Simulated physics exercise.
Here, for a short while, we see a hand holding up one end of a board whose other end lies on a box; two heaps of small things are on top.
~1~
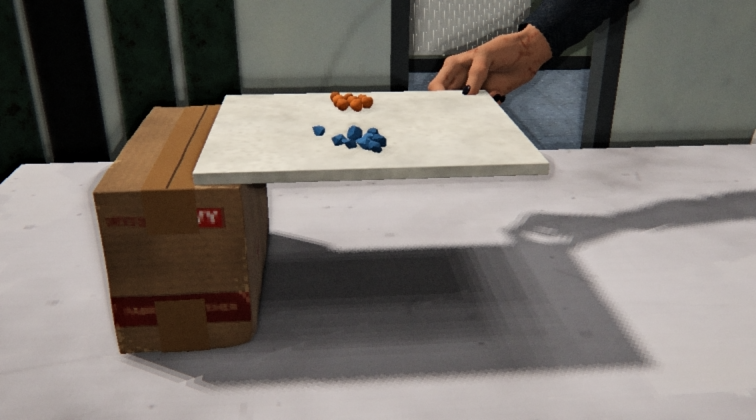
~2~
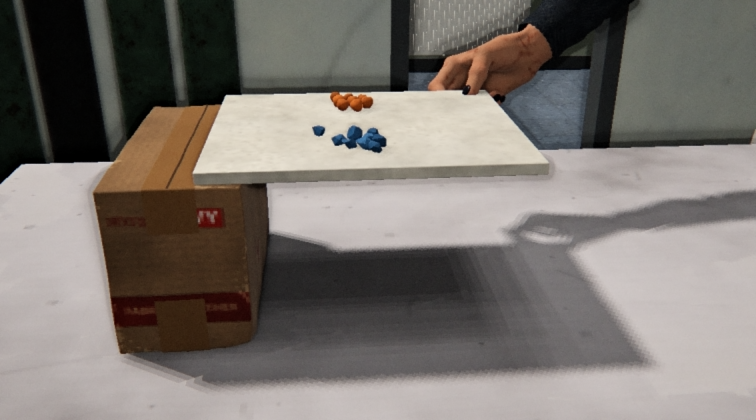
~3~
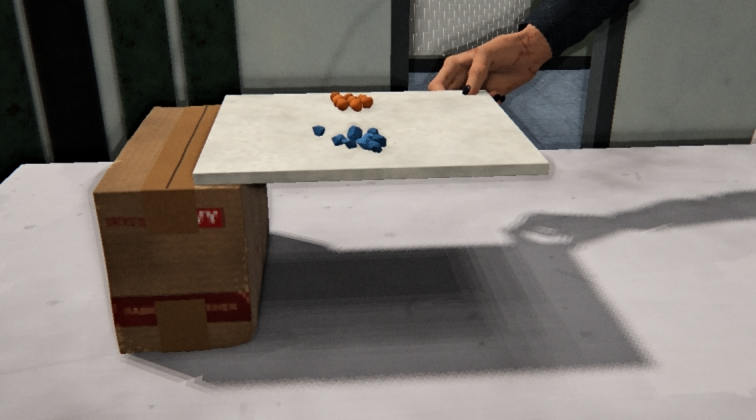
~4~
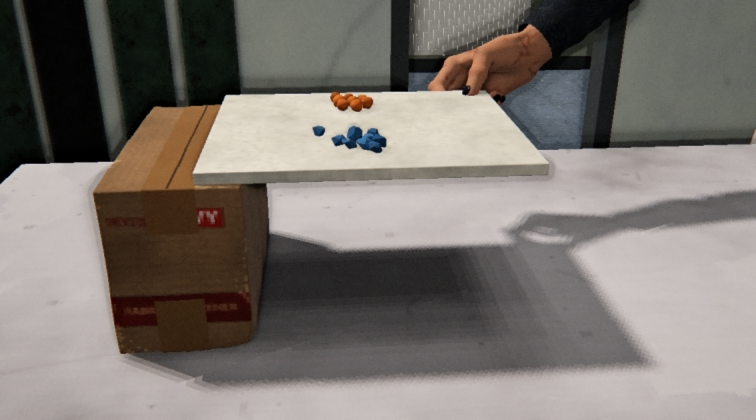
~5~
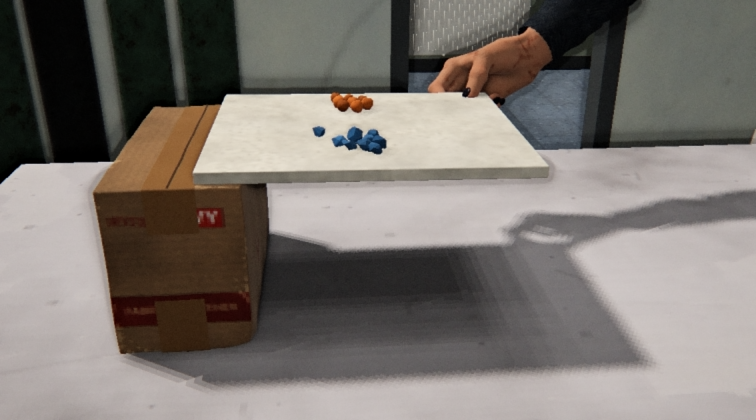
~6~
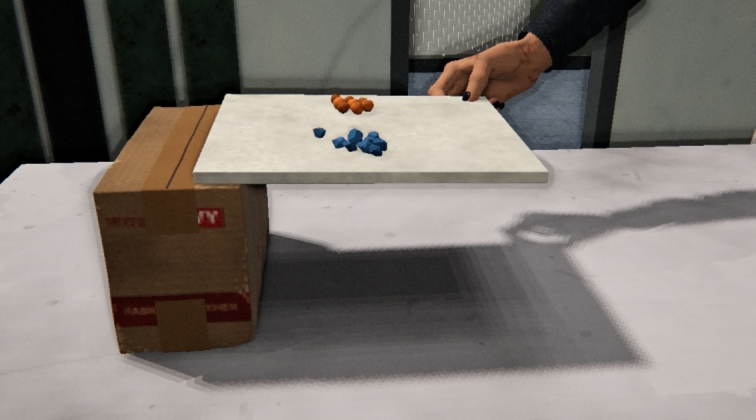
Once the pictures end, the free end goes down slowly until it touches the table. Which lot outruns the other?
It's the rear lot that travels the longer way.
Then, 0.64 s past the last view, board sloping at 22°; near lot all still on the board; far lot all still on the board.
Then, 1.20 s past the last view, board sloping at 38°; near lot about two thirds still on the board; far lot mostly less than half a board's length out.
Then, 1.68 s past the last view, board resting at 39°; near lot mostly at the foot of the board; far lot mostly less than half a board's length out.
Finally, board resting at 39°; near lot mostly at the foot of the board; far lot mostly less than half a board's length out; the far lot has gone farther.
